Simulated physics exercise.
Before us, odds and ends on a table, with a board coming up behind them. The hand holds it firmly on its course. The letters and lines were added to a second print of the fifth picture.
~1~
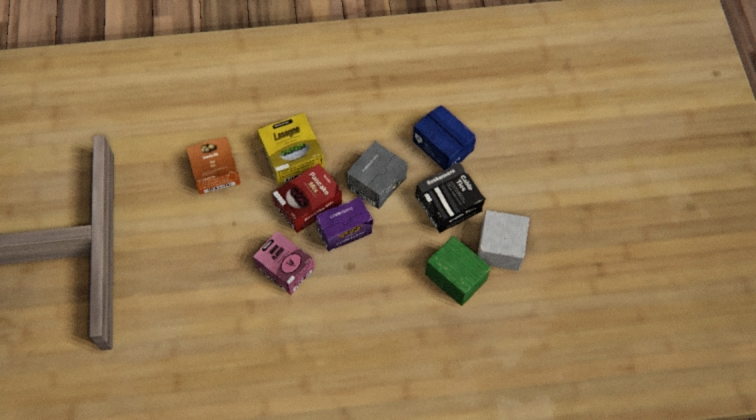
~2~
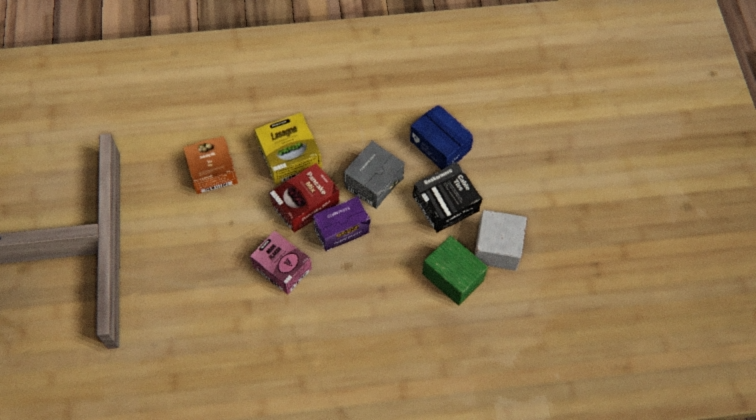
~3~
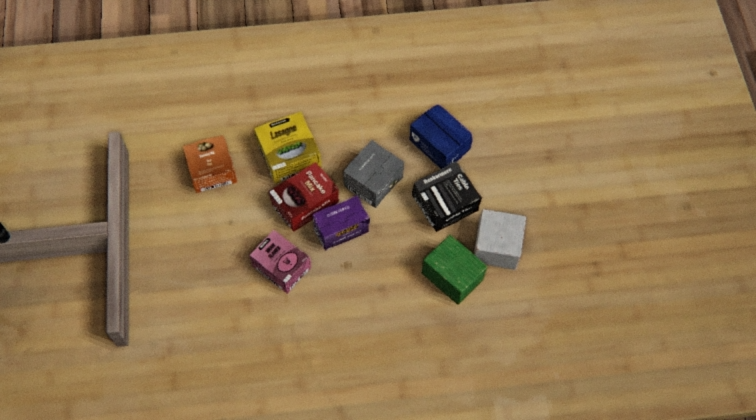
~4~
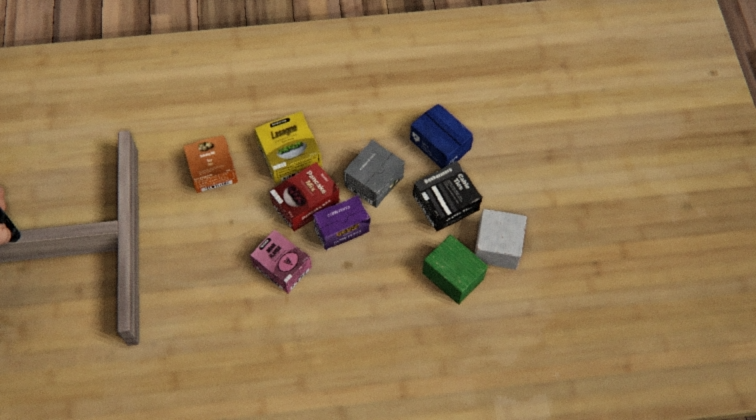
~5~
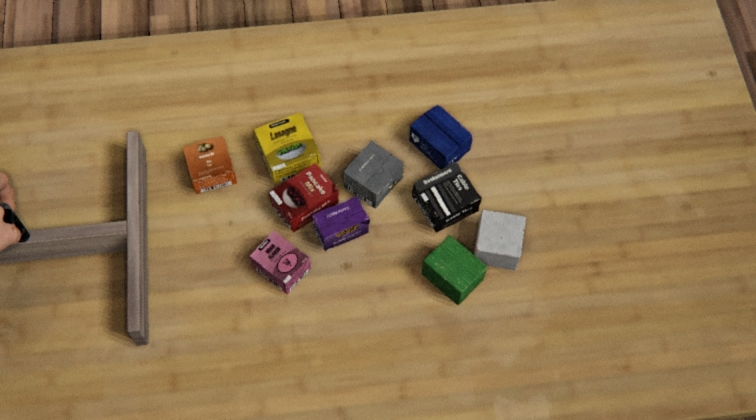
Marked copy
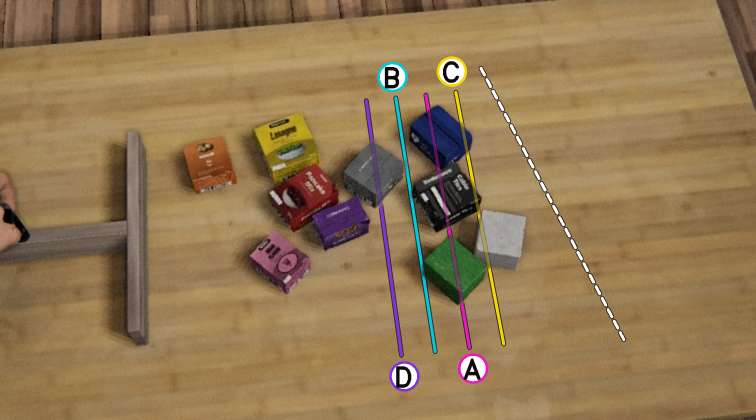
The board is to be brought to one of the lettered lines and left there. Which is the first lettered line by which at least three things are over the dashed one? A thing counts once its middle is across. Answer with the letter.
It must go as far as C.
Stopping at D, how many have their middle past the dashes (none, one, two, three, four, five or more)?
The count is none.
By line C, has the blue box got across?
By then, yes.
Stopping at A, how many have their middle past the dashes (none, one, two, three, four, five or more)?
It has one across.
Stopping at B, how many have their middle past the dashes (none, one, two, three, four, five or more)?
It has one across.
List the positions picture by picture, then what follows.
Orange box (213, 166); white block (502, 240); blue box (445, 138), in the first picture.
Board (104, 229); green block (454, 270), in the second picture.
Board (113, 227); red box (304, 197), in the third picture.
Board (124, 226); black box (447, 196), in the fourth picture.
Board (133, 226); pink packet (281, 262); orange box (209, 165); white block (499, 240), in the fifth picture.
On the marked copy, A at (446, 213); B at (414, 216); C at (478, 210); D at (383, 219); the dashed line at (546, 193).
Following C. Soon after the start, board (259, 213); white block (499, 240); blue box (441, 138); none across.
Later, board (383, 200); blue box (496, 127); black box (482, 196); none across.
In the end, board (477, 191); blue box (569, 106); black box (569, 186); five across.
As for the rest, A gets only one across; B gets only one across; D gets none across.
